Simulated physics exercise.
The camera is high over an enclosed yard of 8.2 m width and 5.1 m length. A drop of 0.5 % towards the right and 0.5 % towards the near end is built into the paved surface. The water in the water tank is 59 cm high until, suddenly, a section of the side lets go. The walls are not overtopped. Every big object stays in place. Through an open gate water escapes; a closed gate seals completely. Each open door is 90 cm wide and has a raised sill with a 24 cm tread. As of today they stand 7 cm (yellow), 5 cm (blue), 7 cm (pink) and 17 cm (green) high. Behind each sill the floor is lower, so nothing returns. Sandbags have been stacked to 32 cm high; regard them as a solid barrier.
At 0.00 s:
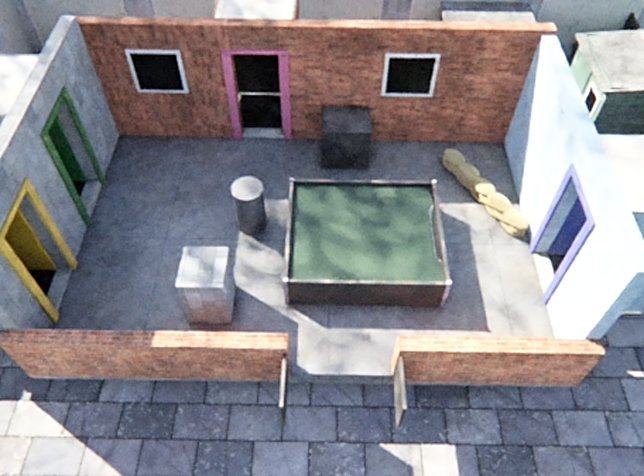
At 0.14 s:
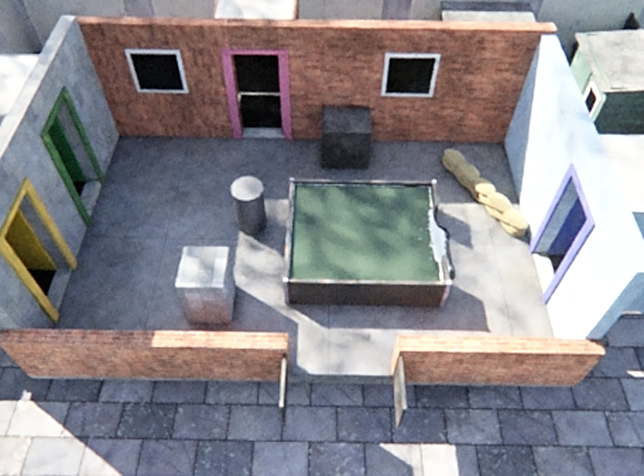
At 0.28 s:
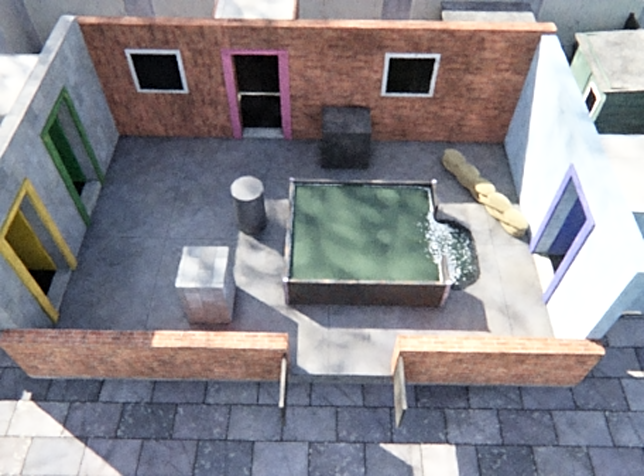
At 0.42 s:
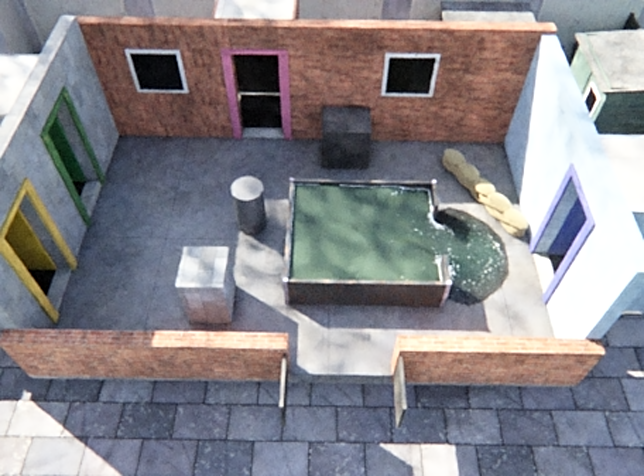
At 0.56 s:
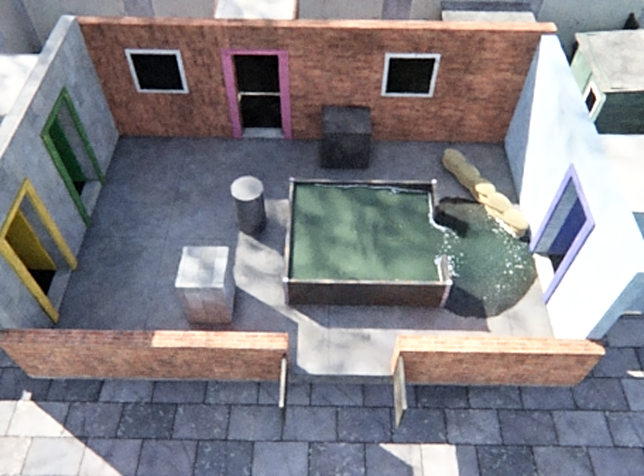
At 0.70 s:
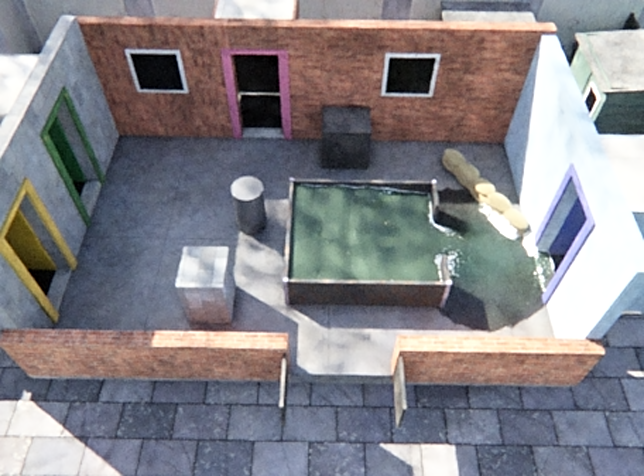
Water tank in a brick-walled yard giving way on its right side, water pouring out and spreading across paving to the blue door.
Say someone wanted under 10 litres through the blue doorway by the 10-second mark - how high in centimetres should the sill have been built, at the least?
They should have built it at least 36 cm high.
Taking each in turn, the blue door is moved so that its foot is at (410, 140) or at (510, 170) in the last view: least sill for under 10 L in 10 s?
Around 10.5 and 7.5 cm respectively.
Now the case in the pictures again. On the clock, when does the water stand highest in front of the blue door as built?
Approximately 2.2 s.
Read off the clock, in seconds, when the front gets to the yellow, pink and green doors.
For yellow it's 6.5 s, for pink 4.0 s, and for green 8.0 s.
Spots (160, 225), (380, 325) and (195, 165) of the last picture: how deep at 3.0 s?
0, 2 and 0 cm, respectively.
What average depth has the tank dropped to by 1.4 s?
Around 45 cm on average.
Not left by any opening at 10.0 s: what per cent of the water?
About 68 %.
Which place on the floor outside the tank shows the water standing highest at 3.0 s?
Around pixel (557, 364).
After 1.4 s water covers 15 % of the floor, deepest (39 cm) near (529, 253); 24 cm at the blue door, 102 litres in over its 5 cm sill.
After 3.0 s water covers 35 % of the floor, deepest (36 cm) near (557, 364); 27 cm at the blue door, 432 litres in over its 5 cm sill.
After 10.0 s water covers 90 % of the floor, deepest (15 cm) near (555, 353); 13 cm at the blue door, 943 litres in over its 5 cm sill.
At the blue door as built, the water arrived by 0.7 s and peaked near 31 cm at 2.2 s.
With a sill of 29 cm, 56 litres would have come in within the 10 s; with 39 cm, 2 litres. So under 10 litres takes about 36 cm.
